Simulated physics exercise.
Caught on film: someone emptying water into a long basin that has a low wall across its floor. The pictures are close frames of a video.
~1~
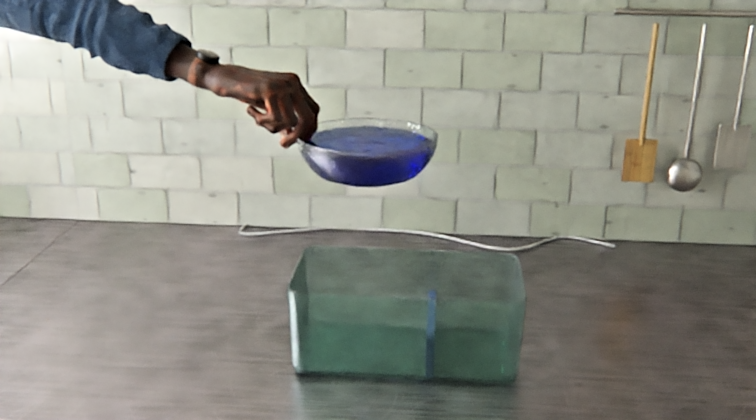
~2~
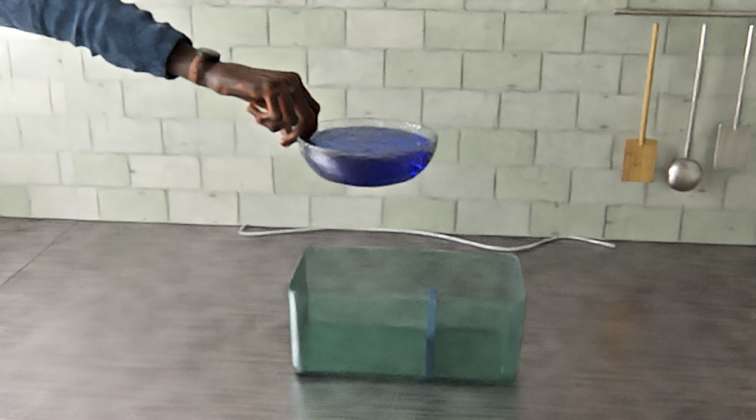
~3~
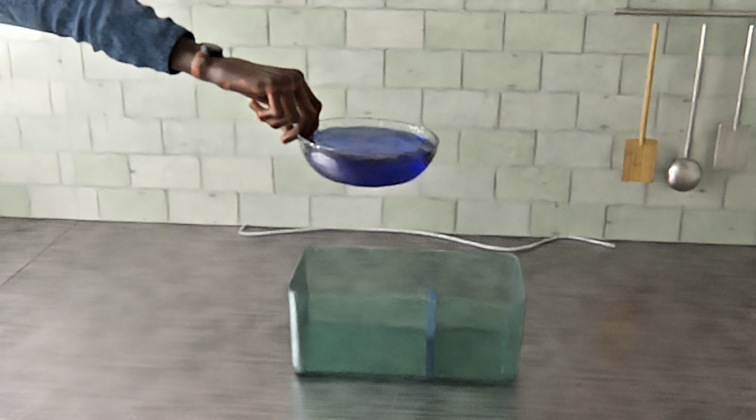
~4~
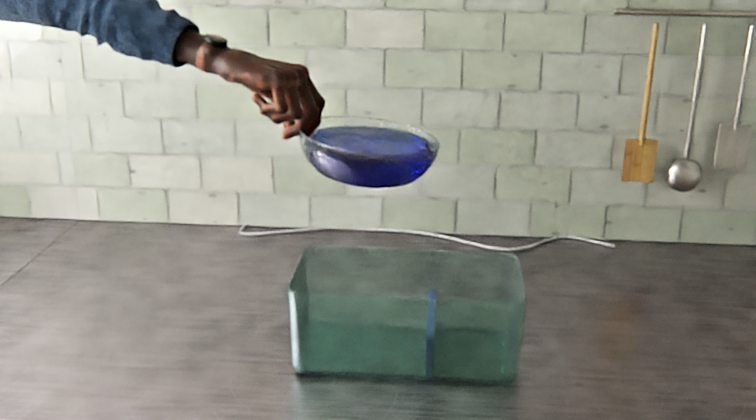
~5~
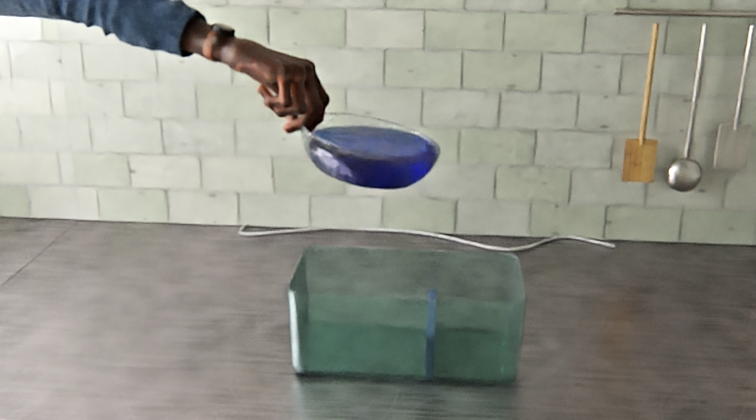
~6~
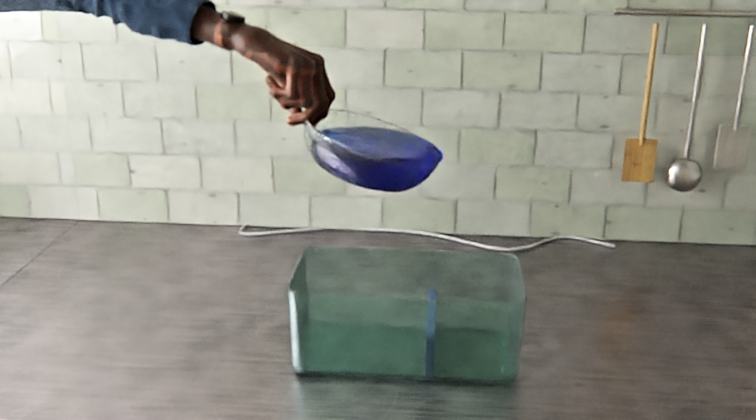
At a kitchen counter by a pale tiled wall, a hand held a glass bowl of blue water above a long clear basin, then slowly tilted it until its right side dipped lower.
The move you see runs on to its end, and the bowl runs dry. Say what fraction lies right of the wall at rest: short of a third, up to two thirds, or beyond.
In the end more than two thirds is right of the wall.
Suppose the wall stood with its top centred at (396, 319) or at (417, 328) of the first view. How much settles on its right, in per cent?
Roughly 80 per cent, and 65 per cent.
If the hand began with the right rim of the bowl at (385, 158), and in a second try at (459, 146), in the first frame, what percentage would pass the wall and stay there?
Near 40 % and 80 %.
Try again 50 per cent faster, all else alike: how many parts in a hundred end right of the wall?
Roughly 70 in a hundred.
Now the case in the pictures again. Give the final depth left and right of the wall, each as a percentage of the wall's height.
The left part 10 per cent, the right part 70.
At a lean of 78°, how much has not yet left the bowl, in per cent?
Near 10 %.
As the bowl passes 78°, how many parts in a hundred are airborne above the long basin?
Some 40 per cent.
A moment on, the bowl is tipped on its side and 12 per cent is still to pour, 0 is left of the wall and 47 right of it.
Next, the bowl is tipped right over and 0 per cent is still to pour, 20 is left of the wall and 78 right of it.
Then the bowl is tipped right over and 0 per cent is still to pour, 22 is left of the wall and 77 right of it.
Later the bowl is tipped right over and 0 per cent is still to pour, 22 is left of the wall and 77 right of it.
In the end 22 per cent lies left of the wall, 76 right of it and 2 outside.
